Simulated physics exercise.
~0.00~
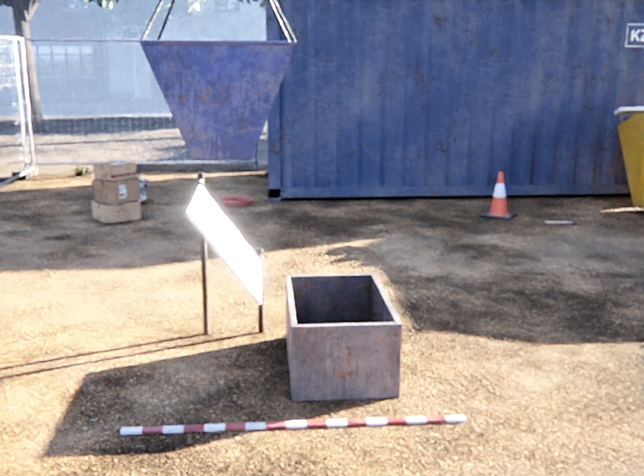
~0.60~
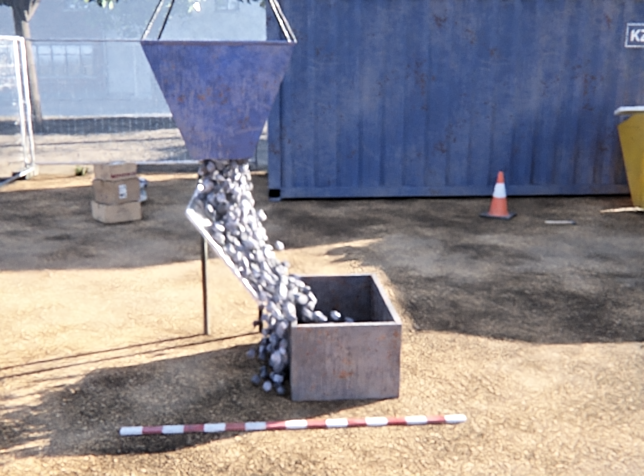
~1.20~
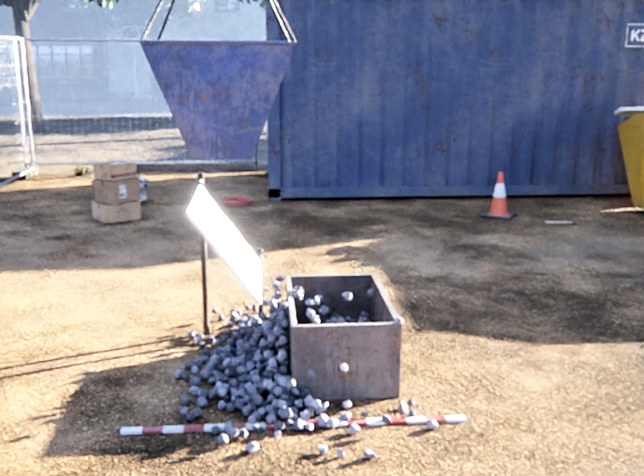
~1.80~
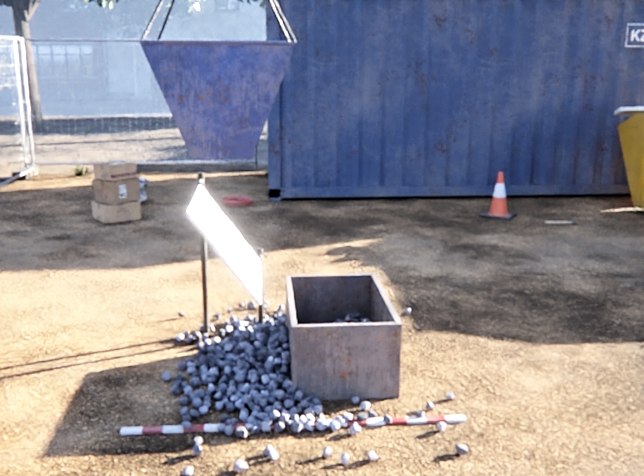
A hanging skip drops grey stones down a sloping plate, and most pile left of the bin.
